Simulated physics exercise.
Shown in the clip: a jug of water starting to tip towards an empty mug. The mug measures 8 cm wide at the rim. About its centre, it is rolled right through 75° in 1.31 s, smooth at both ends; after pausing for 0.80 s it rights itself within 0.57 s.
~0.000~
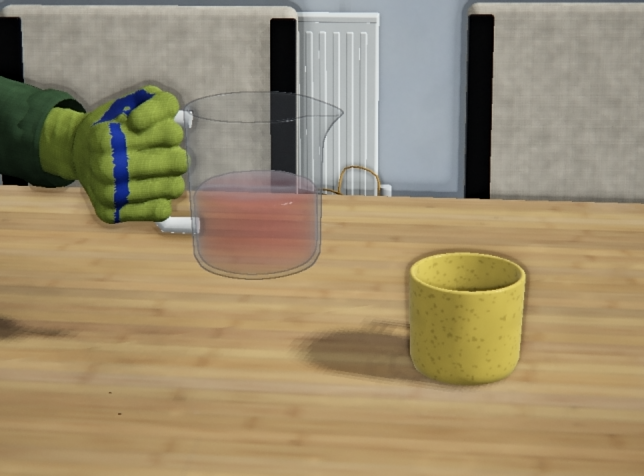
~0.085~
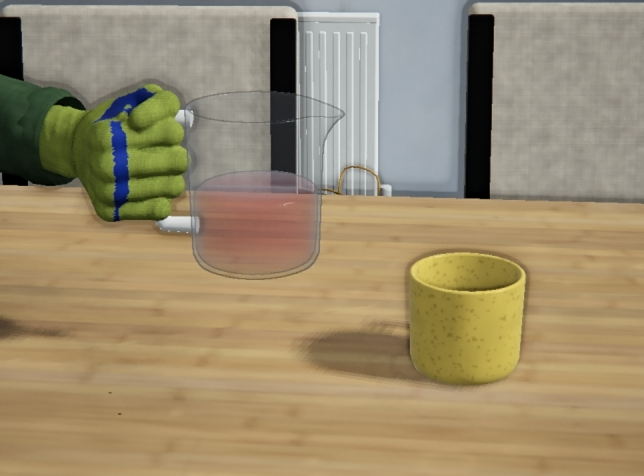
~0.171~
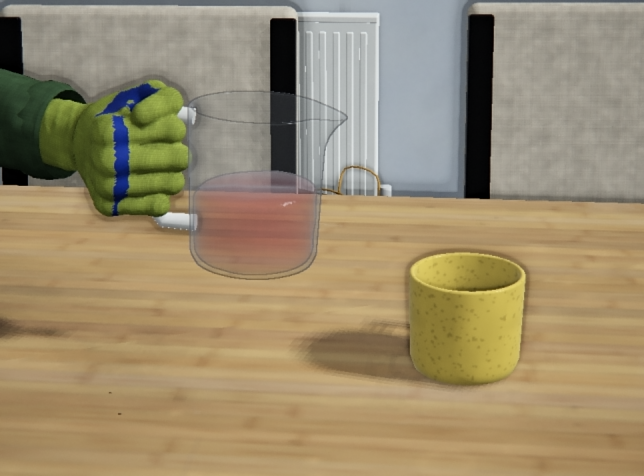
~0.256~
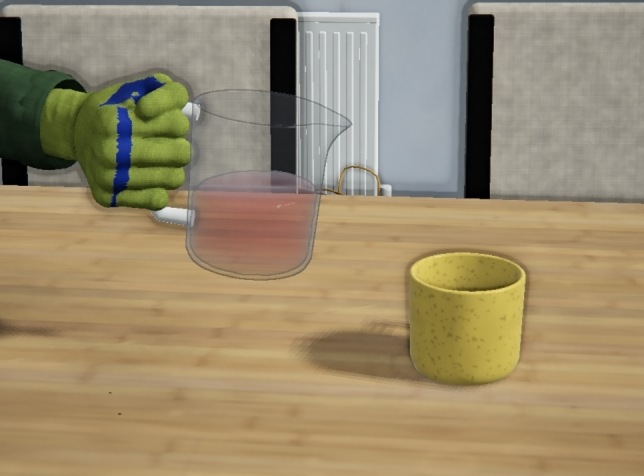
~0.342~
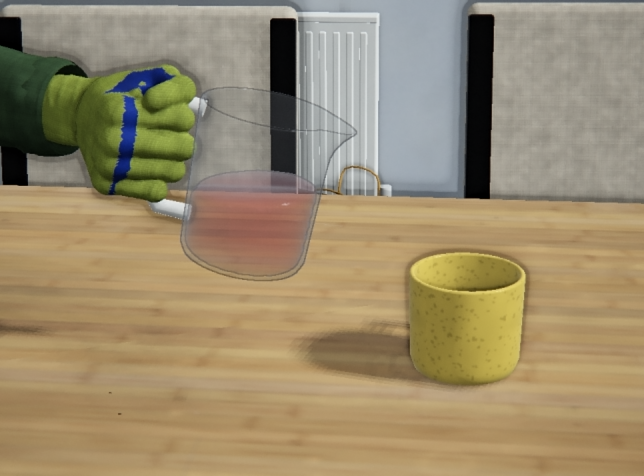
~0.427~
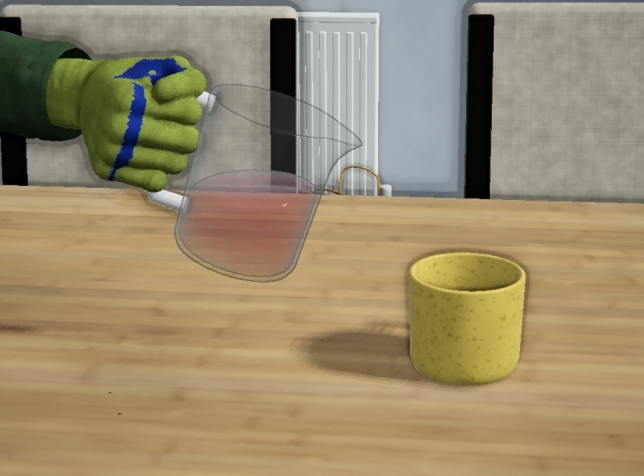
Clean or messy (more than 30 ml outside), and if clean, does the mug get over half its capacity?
You'd need a towel for that.
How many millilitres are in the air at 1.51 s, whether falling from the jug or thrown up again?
Liquid in flight: Around 35 ml.
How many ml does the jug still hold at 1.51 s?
I'd guess around 200 ml at that point.
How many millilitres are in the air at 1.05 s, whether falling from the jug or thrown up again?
It comes to some 30 ml.
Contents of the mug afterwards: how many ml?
I'd say about 0 ml in there.
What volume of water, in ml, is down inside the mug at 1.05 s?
Close to 0 ml.
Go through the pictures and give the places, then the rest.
In the first frame, it leans 0°; its right rim is at (343, 111); the water meets the walls at (213, 184) and (308, 186); the mug's rim runs from (412, 273) to (523, 277).
In the second frame, it leans 1°; its right rim is at (344, 113); the water meets the walls at (211, 184) and (308, 186).
In the third frame, it leans 3°; its right rim is at (347, 116); the water meets the walls at (215, 184) and (301, 186).
In the fourth frame, it leans 7°; its right rim is at (352, 123); the water meets the walls at (208, 183) and (301, 186).
In the fifth frame, it leans 12°; its right rim is at (357, 132); the water meets the walls at (206, 184) and (309, 186).
In the sixth frame, it leans 18°; its right rim is at (362, 143); the water meets the walls at (200, 185) and (300, 186).
After 1.05 s the tilt is 68° and the mug has 0 ml, the jug 380 ml, and 5 ml is on the table top.
After 1.51 s the tilt is 75° and the mug has 0 ml, the jug 205 ml, and 175 ml is on the table top.
After 1.99 s the tilt is 75° and the mug has 0 ml, the jug 135 ml, and 270 ml is on the table top.
After 2.51 s the tilt is 15° and the mug has 0 ml, the jug 120 ml, and 295 ml is on the table top.
In the end the mug has 0 ml, the jug 120 ml, and 295 ml is on the table top.
